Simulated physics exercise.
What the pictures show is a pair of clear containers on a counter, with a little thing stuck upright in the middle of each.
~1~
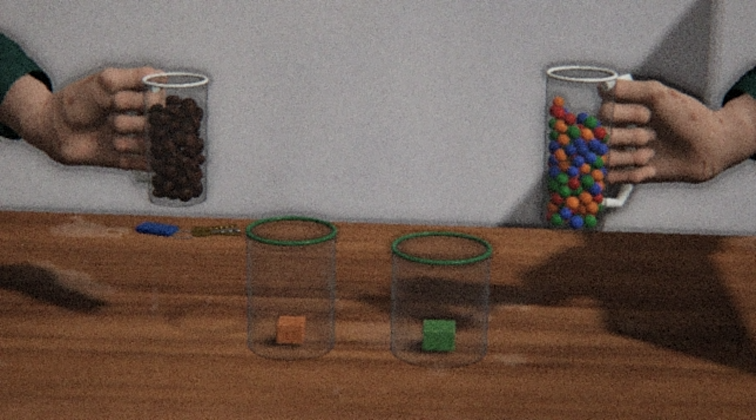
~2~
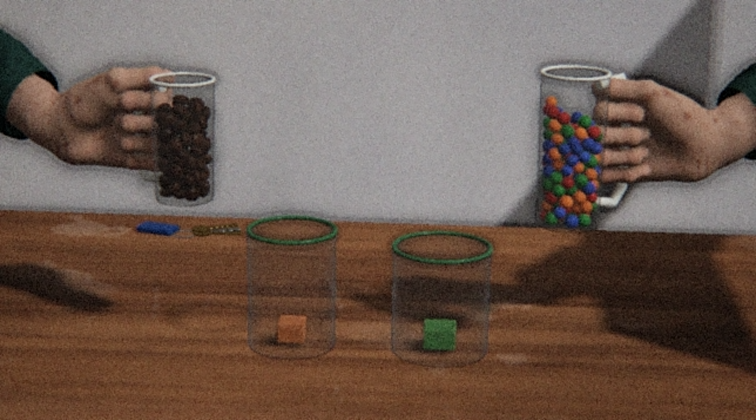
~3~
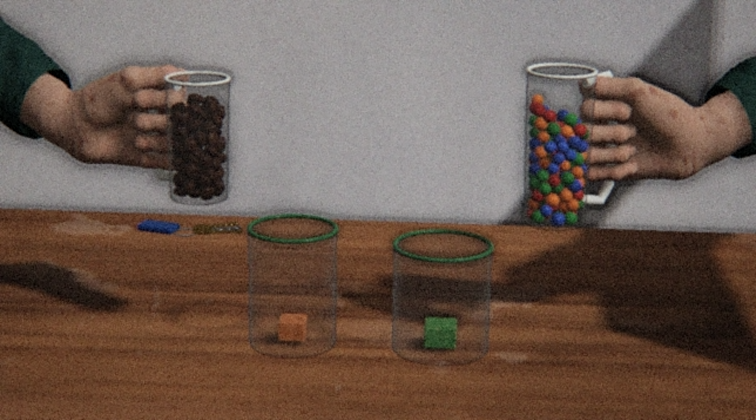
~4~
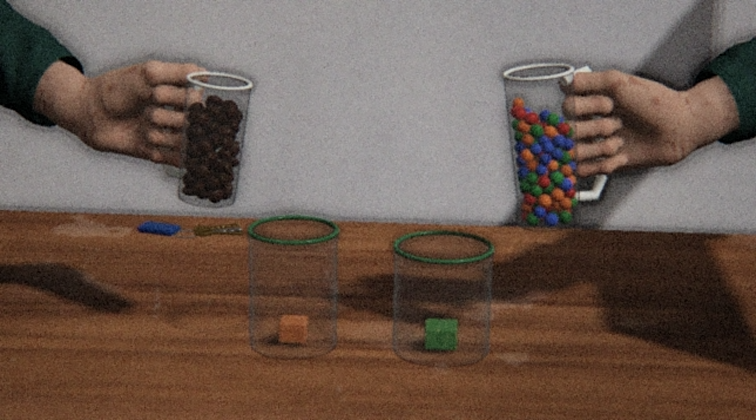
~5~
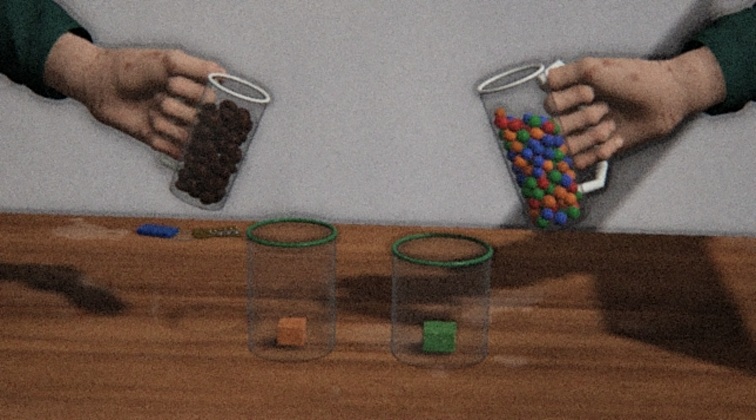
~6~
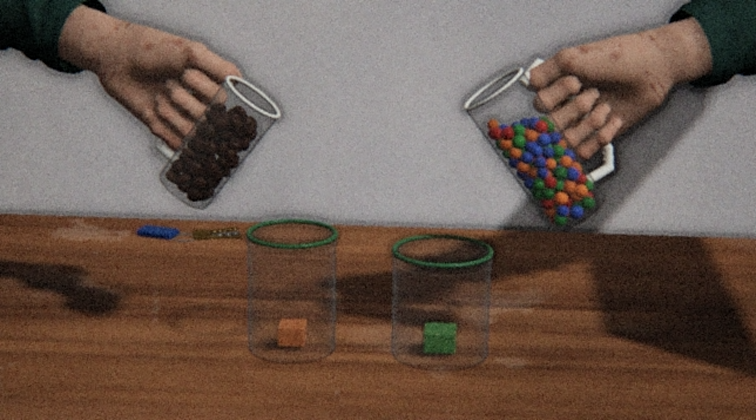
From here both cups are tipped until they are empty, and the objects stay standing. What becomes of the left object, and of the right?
Observation - left object fully submerged, right object fully submerged.
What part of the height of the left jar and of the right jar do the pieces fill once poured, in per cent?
Left: Roughly 45 %, right: 50 %.
Then, 0.25 s on from there, left jar empty, all of its cupful still in the cup; right jar empty, all of its cupful still in the cup.
Then, 0.56 s on from there, left jar empty, all of its cupful still in the cup; right jar empty, all of its cupful still in the cup.
Then, 0.89 s on from there, left jar nearly empty, the bulk of its cupful still in the cup; right jar nearly empty, near two thirds of its cupful still in the cup.
In the end, left jar half full (surface near (292, 295)), nothing beside it; right jar half full (surface near (441, 302)), nothing beside it; the left thing is covered; the right thing is covered.
